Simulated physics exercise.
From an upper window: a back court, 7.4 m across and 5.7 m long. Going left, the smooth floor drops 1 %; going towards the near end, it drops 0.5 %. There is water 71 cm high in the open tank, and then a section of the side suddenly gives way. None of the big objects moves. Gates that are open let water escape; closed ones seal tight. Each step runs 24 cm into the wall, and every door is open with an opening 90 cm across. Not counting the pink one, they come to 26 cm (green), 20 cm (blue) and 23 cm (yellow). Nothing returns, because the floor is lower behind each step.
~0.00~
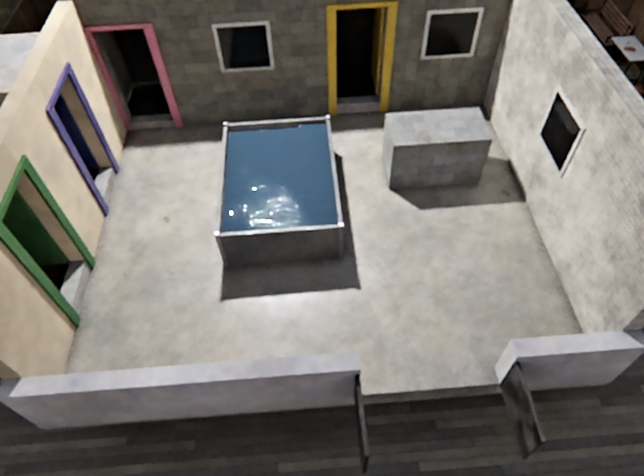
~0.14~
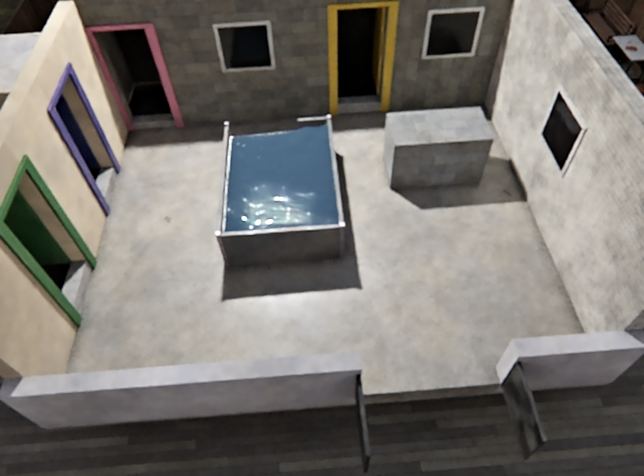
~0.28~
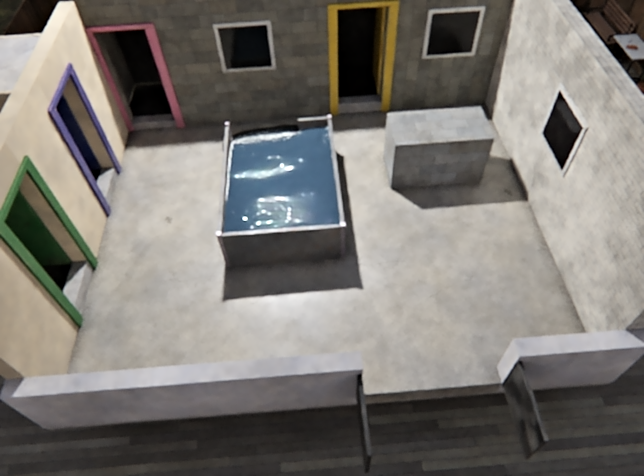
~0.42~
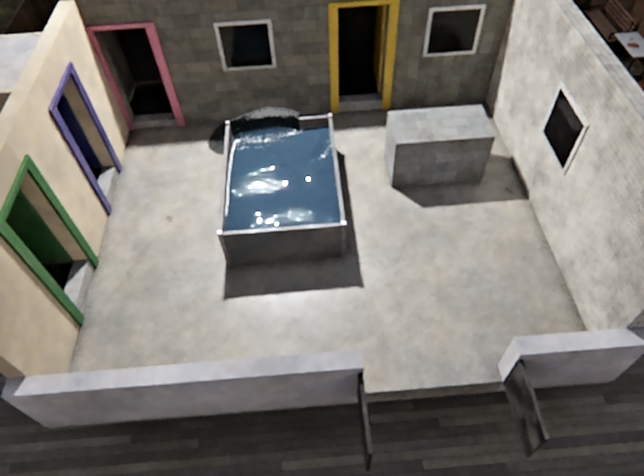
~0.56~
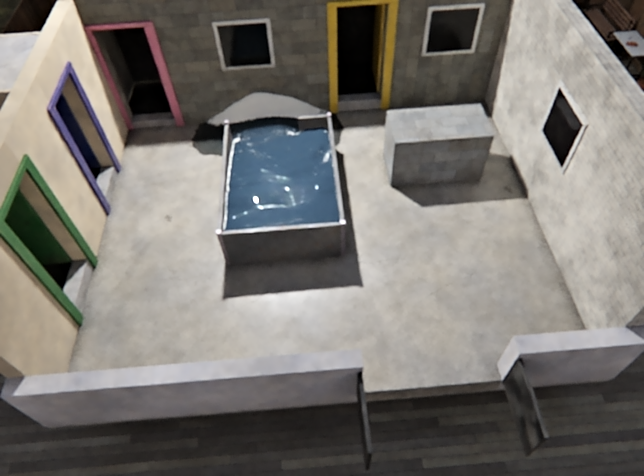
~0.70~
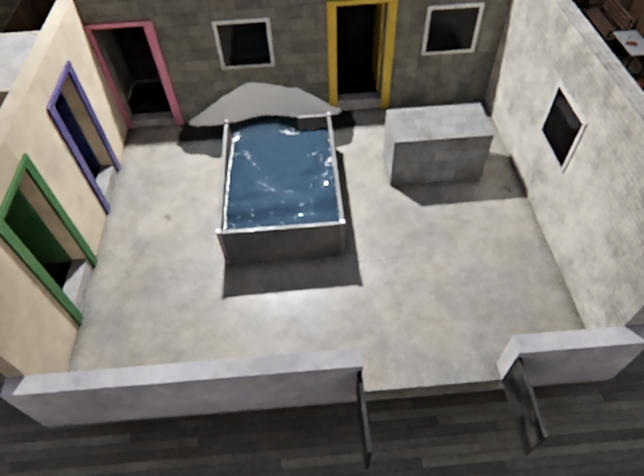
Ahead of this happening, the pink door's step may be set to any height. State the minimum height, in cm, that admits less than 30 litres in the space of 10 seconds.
25 cm, roughly.
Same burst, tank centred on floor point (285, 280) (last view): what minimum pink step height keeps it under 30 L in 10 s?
New minimum height: Approx. 28 cm.
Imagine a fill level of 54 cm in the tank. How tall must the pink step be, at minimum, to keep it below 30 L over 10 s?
Roughly 17 cm high.
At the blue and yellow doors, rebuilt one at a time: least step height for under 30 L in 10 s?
Roughly 14.5 cm for the blue door and roughly 7.0 cm for the yellow door.
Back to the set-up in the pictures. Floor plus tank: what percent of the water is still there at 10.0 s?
Roughly 90 %.
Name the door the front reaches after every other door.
I'd say the green door.
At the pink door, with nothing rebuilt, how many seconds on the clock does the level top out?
The level tops out near 2.4 seconds.
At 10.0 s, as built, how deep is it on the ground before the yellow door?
It stands about 8.5 centimetres deep.
After 1.4 s water covers 15 % of the floor, deepest (55 cm) near (260, 121); 12 cm at the pink door, 0 litres in over its 16 cm step.
After 3.0 s water covers 45 % of the floor, deepest (38 cm) near (136, 136); 21 cm at the pink door, 34 litres in over its 16 cm step.
After 10.0 s water covers 100 % of the floor, deepest (13 cm) near (61, 400); 10 cm at the pink door, 89 litres in over its 16 cm step.
At the pink door as built, the water arrived by 1.0 s and peaked near 23 cm at 2.4 s.
With a step of 21.5 cm, 47 litres would have come in within the 10 s; with 29 cm, 17 litres. So under 30 litres takes about 25 cm.
